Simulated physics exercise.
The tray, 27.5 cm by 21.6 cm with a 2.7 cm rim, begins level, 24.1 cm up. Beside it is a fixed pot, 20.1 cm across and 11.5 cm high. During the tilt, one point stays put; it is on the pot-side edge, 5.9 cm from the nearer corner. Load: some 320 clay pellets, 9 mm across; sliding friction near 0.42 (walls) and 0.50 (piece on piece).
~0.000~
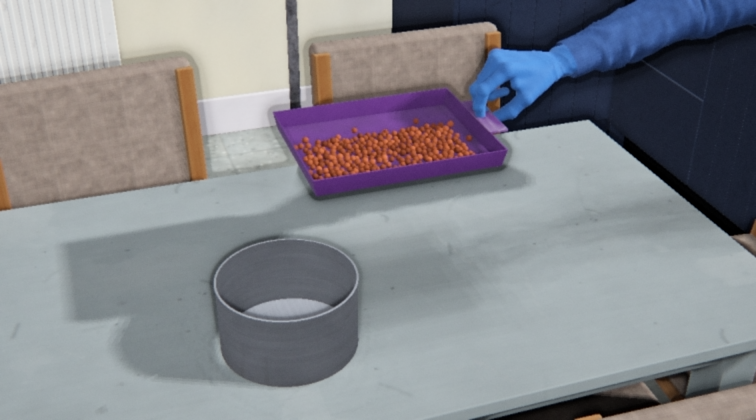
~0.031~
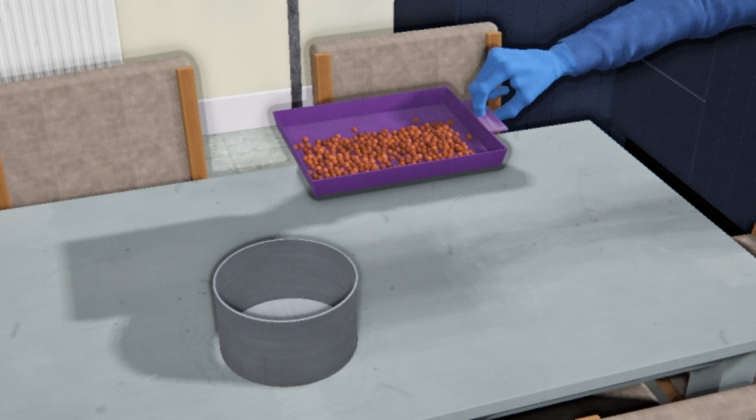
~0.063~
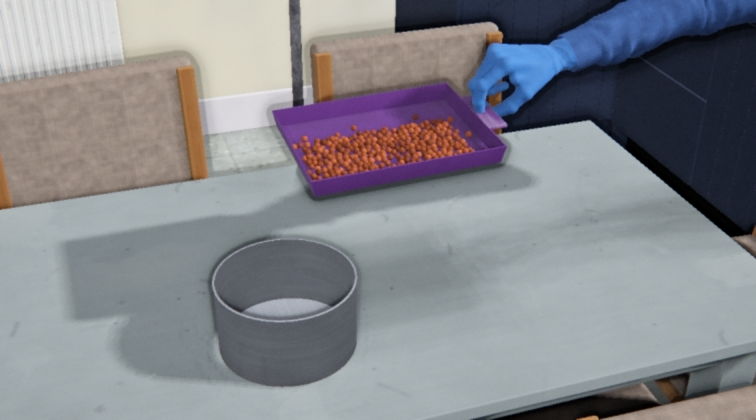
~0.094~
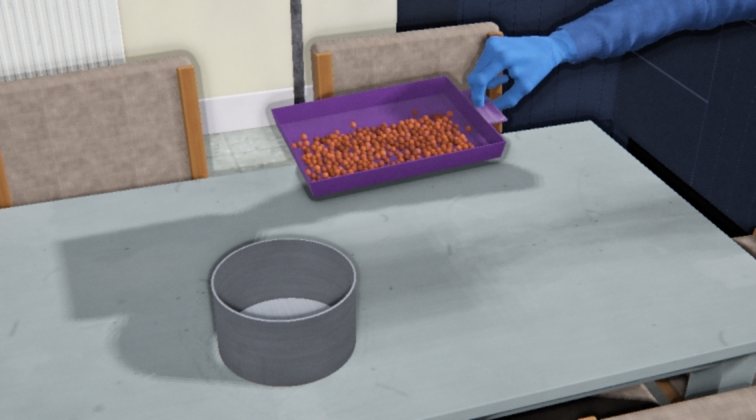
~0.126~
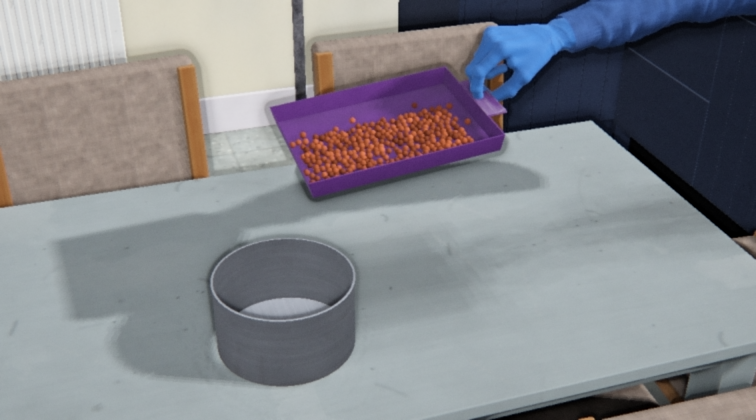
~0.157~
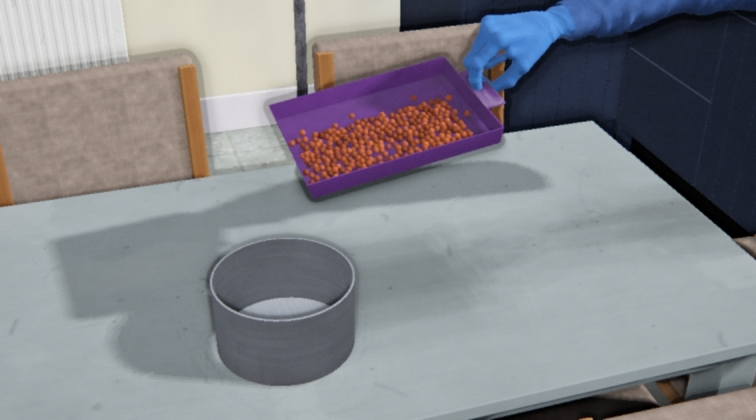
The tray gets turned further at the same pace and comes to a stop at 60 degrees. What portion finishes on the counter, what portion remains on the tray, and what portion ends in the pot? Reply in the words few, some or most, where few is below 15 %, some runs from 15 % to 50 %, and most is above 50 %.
Shares - counter: Few; left on the tray: Most; pot: Few.
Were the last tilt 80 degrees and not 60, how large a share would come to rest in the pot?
In that case it comes to about 75 in a hundred.
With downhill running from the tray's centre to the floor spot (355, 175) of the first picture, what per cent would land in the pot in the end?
Something like 5 per cent of the pieces.
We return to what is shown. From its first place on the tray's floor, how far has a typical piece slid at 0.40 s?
Displacement on the tray: About 2 cm.
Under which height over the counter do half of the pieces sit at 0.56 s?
Median height: Approx. 32 cm.
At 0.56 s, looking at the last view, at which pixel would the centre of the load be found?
Roughly (343, 127).
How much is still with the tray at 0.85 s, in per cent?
About 95%.
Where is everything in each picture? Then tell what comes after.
Tray tilt 0 degrees, front corners at (316, 178) and (503, 149); middle of the pieces at (390, 153); pot at (287, 277), in the first picture.
Tray tilt 0 degrees, front corners at (315, 179) and (502, 148); middle of the pieces at (389, 152), in the second picture.
Tray tilt 2 degrees, front corners at (314, 179) and (502, 145); middle of the pieces at (389, 150), in the third picture.
Tray tilt 4 degrees, front corners at (313, 180) and (501, 140), lowest corner left front; middle of the pieces at (388, 148), in the fourth picture.
Tray tilt 7 degrees, front corners at (312, 181) and (500, 134), lowest corner left front; middle of the pieces at (387, 143), in the fifth picture.
Tray tilt 10 degrees, front corners at (310, 182) and (499, 127), lowest corner left front; middle of the pieces at (386, 139); pot at (283, 276). Its pace works out near 105 degrees a second, in the sixth picture.
Then, at 0.40 s, tilt 35 degrees; the tray holds 100 %, the pot 0 %.
After 0.56 s, tilt 52 degrees; the tray holds 100 %, the pot 0 %.
After 0.85 s, tilt 60 degrees; the tray holds 95 %, the pot 0 %.
In the end, at 1.6 s, counter 0 %, tray 95 %, pot 5 %.
